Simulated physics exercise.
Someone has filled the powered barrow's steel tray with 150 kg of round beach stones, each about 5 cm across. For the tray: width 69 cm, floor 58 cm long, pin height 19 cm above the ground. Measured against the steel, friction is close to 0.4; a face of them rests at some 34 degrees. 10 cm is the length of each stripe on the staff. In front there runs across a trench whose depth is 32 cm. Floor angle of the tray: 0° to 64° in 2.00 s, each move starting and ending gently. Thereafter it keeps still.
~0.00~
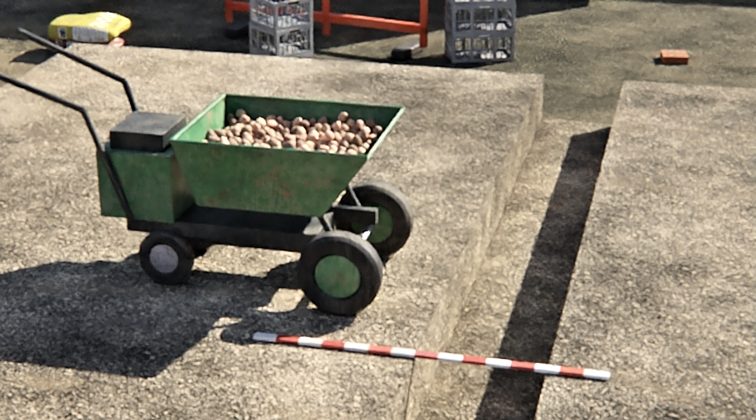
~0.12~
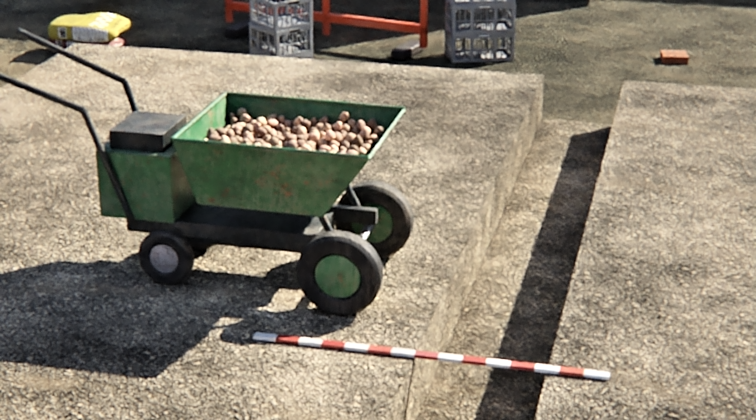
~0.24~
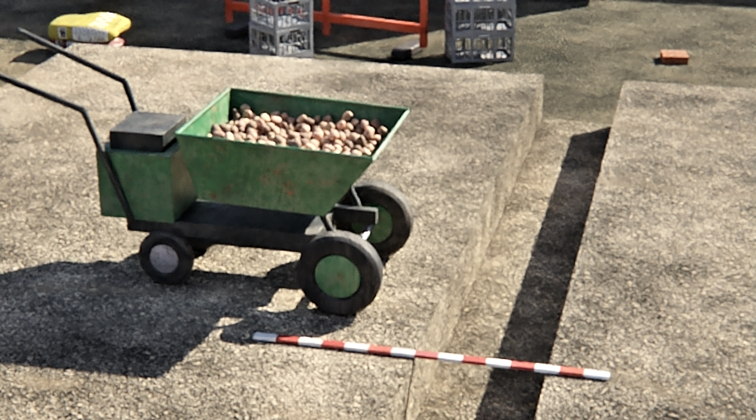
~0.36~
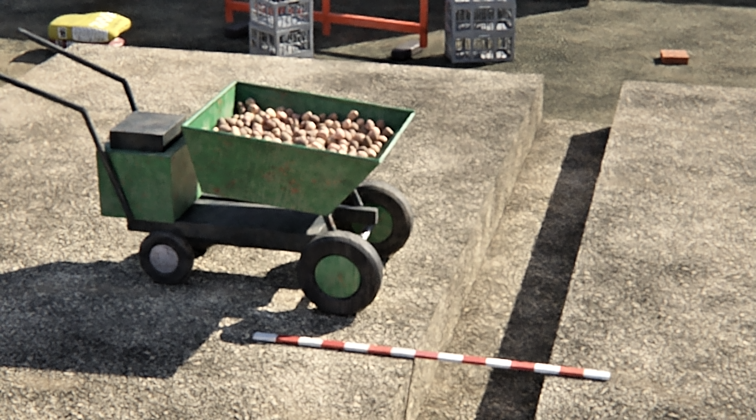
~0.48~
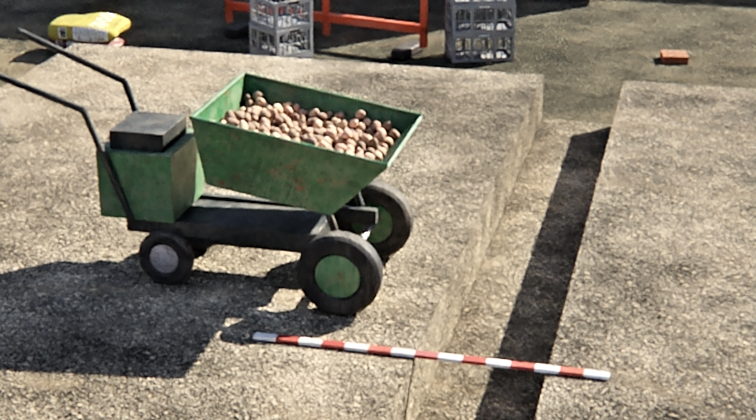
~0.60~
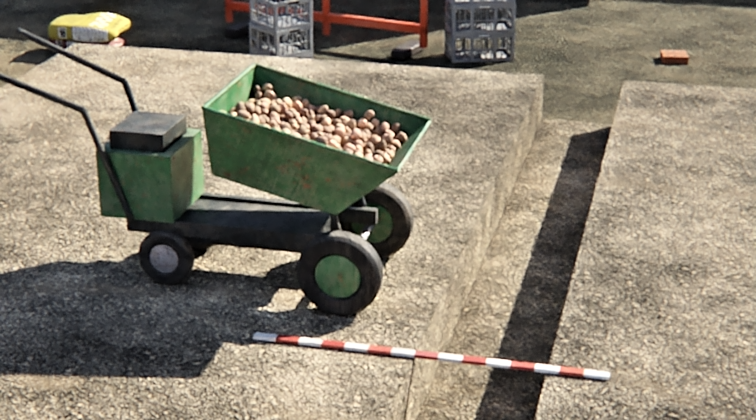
The green tray of a small wheeled barrow, loaded with round brownish stones, slowly tilted toward the trench on the right, its back end rising while the wheels stayed still on the rough ground.
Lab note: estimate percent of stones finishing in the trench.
Approx. 93 %.
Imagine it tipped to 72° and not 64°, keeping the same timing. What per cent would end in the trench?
Around 100 per cent would finish in the trench.
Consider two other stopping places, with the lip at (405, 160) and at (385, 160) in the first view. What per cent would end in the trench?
70 % and 85 %.
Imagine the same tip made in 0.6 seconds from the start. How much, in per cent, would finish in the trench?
In that case some 65 per cent.
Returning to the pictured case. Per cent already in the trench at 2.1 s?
About 40%.
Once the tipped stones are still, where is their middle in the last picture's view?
Centre estimate: Around (514, 349).
After 1.5 s the floor is at 54°; 100 % in the tray; the foremost stones are at (470, 215).
After 2.1 s the floor is at 64°; 60 % in the tray, 39 % in the trench, 1 % past the trench; the foremost stones are at (584, 295).
After 2.5 s the floor is at 64°; 37 % in the tray, 61 % in the trench, 2 % past the trench; the foremost stones are at (641, 303).
After 4.4 s the floor is at 64°; 5 % in the tray, 93 % in the trench, 2 % past the trench; the foremost stones are at (667, 305).
